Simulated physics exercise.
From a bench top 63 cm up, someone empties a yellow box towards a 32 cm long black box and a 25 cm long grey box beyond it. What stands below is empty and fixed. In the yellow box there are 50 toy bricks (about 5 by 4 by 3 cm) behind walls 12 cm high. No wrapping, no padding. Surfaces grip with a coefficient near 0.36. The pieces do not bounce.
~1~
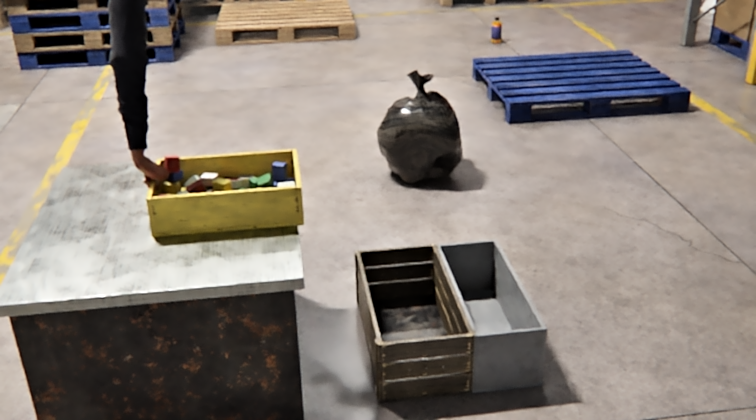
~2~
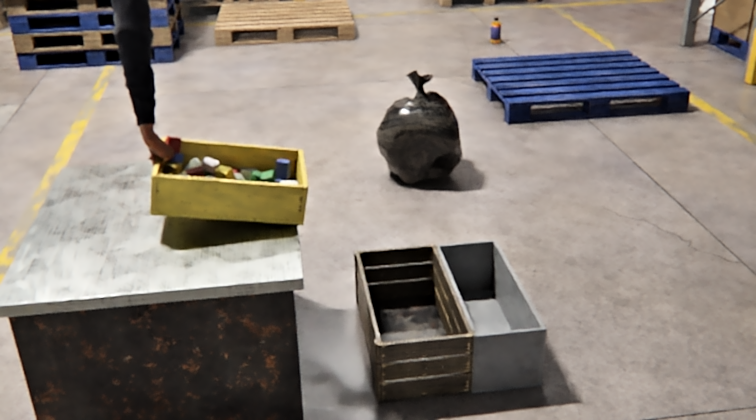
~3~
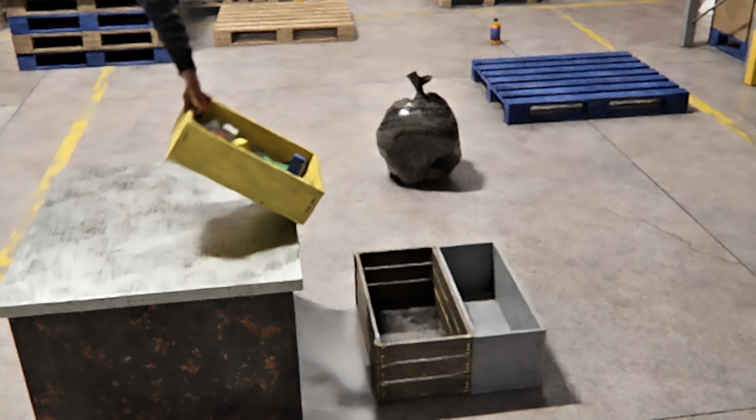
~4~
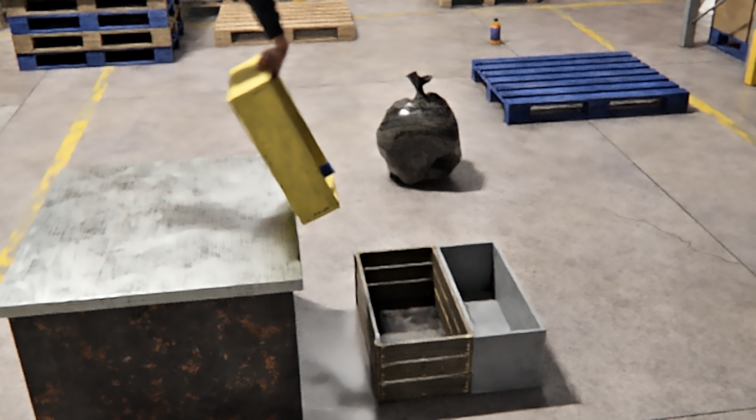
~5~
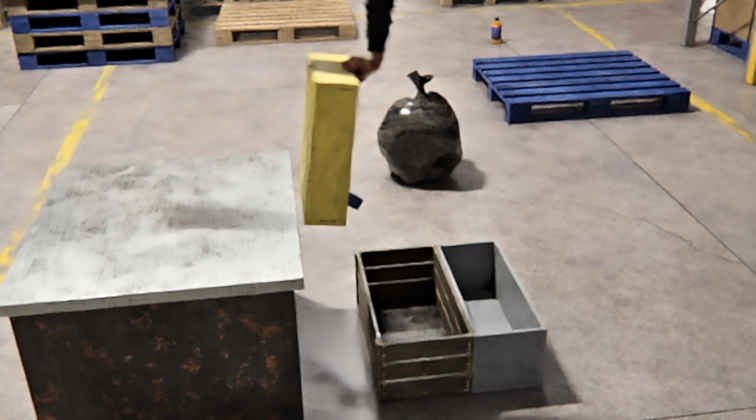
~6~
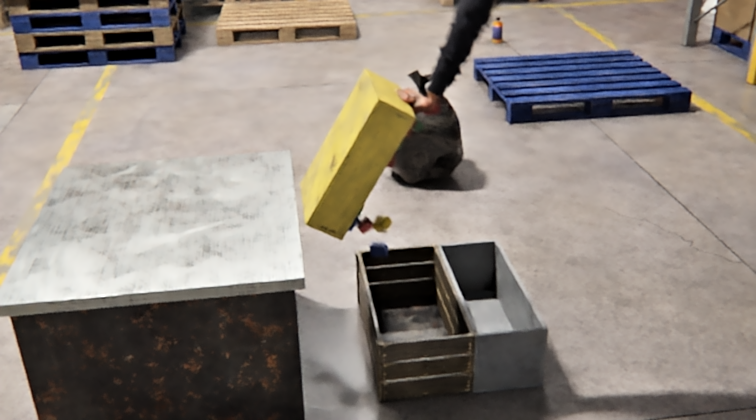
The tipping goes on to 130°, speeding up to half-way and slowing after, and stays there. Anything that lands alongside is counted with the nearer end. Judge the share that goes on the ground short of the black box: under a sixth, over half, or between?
Expect under a sixth of the load on the ground short of the black box.
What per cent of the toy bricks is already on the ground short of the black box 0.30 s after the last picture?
About 0 per cent.
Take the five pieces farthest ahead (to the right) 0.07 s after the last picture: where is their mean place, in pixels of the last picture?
At about (463, 158).
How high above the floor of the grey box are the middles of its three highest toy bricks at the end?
Roughly 5 cm.
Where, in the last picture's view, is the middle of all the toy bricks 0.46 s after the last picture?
Around (464, 332).
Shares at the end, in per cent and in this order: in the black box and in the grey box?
Roughly 50 and 25 per cent.
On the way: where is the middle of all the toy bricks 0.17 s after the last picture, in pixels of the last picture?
Near (440, 235).
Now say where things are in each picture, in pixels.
In the first frame (places track the rim corner closest to us here), yellow box (151, 198); grey box (478, 335); tipped 0°; all still inside.
The second frame shows yellow box (156, 175); tipped 10°.
The third frame shows yellow box (191, 123); tipped 34°.
The fourth frame shows yellow box (270, 83); tipped 66°.
The fifth frame shows yellow box (359, 88); tipped 97°; 1 out, the lowest brick at (353, 201).
The sixth frame shows yellow box (413, 121); grey box (479, 335); tipped 121°; 11 out, the lowest brick at (379, 249).
Then, 0.07 s after the last picture, tilt 130°; 8 still in the yellow box, 1 in the black box and 41 in the air.
Then, 0.17 s after the last picture, tilt 130°; 2 still in the yellow box, 7 in the black box and 41 in the air.
Then, 0.30 s after the last picture, tilt 130°; 19 in the black box, 12 in the grey box, 11 on the ground beyond the grey box and 8 in the air.
When it is over (0.46 s after the last picture), 24 in the black box, 13 in the grey box and 13 on the ground beyond the grey box. Asked share, 0 of 50, 0 per cent.
